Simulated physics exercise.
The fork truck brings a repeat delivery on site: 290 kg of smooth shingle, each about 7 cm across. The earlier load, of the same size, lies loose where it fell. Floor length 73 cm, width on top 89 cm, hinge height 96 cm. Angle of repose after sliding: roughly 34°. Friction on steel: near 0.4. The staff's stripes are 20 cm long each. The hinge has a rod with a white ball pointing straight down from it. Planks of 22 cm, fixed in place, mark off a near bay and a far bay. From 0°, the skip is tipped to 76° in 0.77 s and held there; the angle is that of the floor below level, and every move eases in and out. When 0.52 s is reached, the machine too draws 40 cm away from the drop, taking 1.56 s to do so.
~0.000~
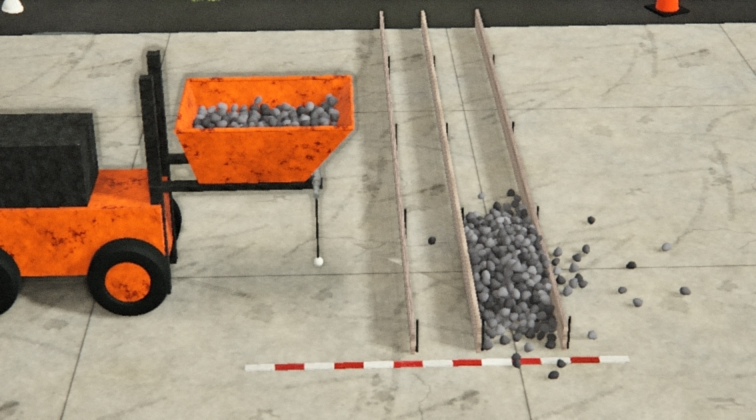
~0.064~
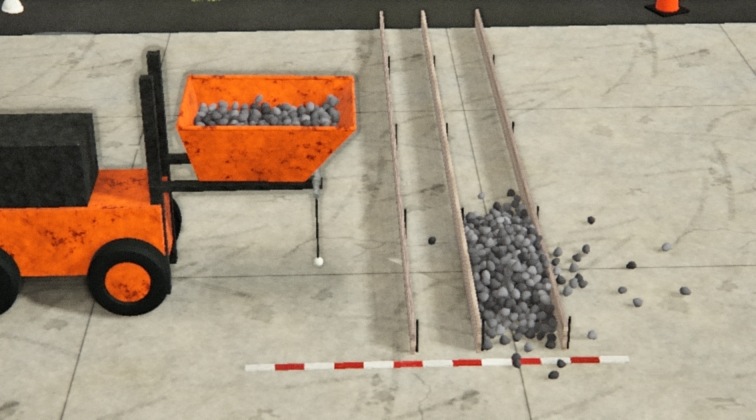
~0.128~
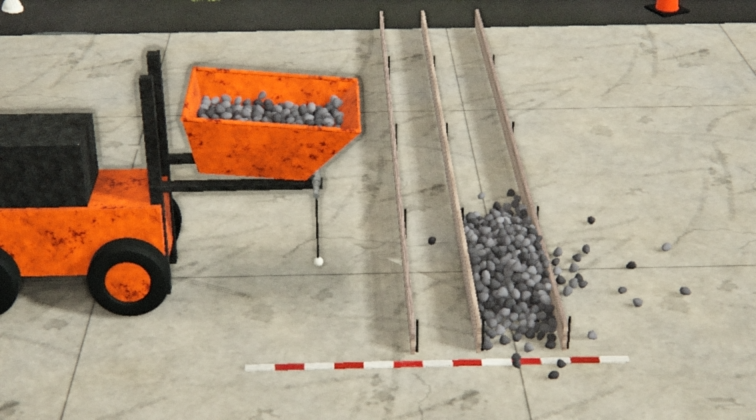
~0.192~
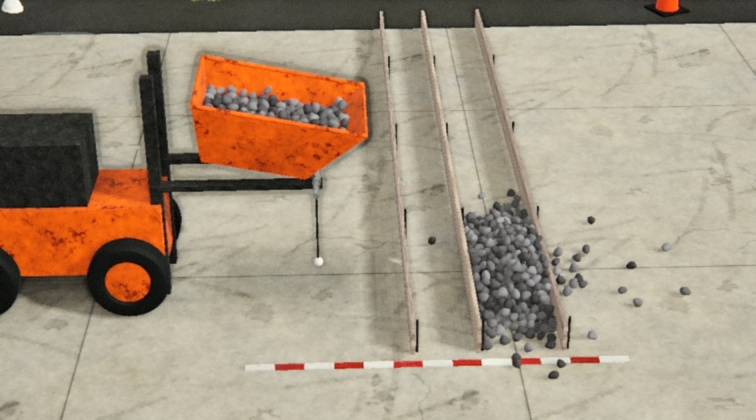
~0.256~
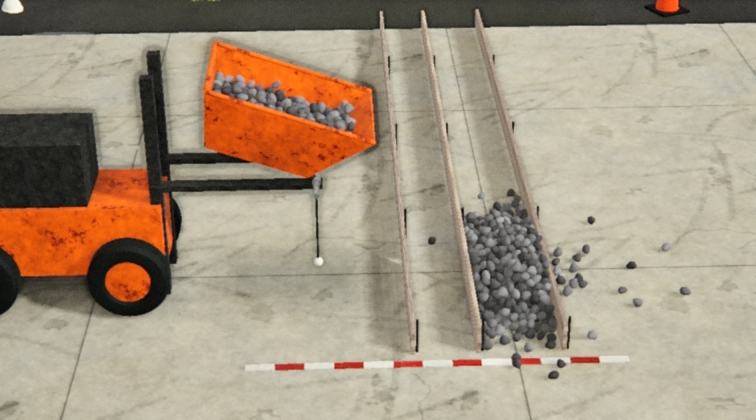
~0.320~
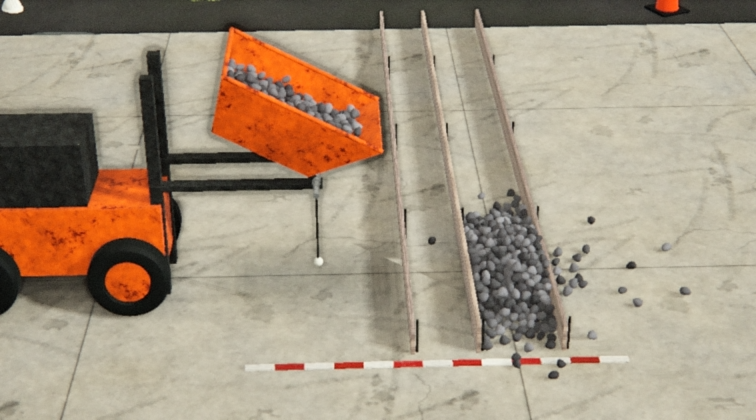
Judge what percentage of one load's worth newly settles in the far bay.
Around 21 %.
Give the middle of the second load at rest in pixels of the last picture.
Around (441, 265) in the last picture.
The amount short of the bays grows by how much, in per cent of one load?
Approximately 15 parts per hundred.
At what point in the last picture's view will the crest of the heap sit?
Pretty much at (493, 240), give or take.
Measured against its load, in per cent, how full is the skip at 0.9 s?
It holds some 90 percent.
After 0.6 s the floor is at 64°; in per cent of one load, 100 in the skip, 96 in the far bay, 3 past the last board; the foremost stones are at (624, 264).
After 0.9 s the floor is at 76°; in per cent of one load, 88 in the skip, 4 short of the bays, 8 in the near bay, 96 in the far bay, 3 past the last board; the foremost stones are at (624, 264).
After 2.5 s the floor is at 76°; in per cent of one load, 0 in the skip, 13 short of the bays, 65 in the near bay, 118 in the far bay, 4 past the last board; the foremost stones are at (644, 271).
After 5.0 s the floor is at 76°; in per cent of one load, 0 in the skip, 13 short of the bays, 65 in the near bay, 118 in the far bay, 4 past the last board; the foremost stones are at (644, 271). Net gain in the far bay, 21.
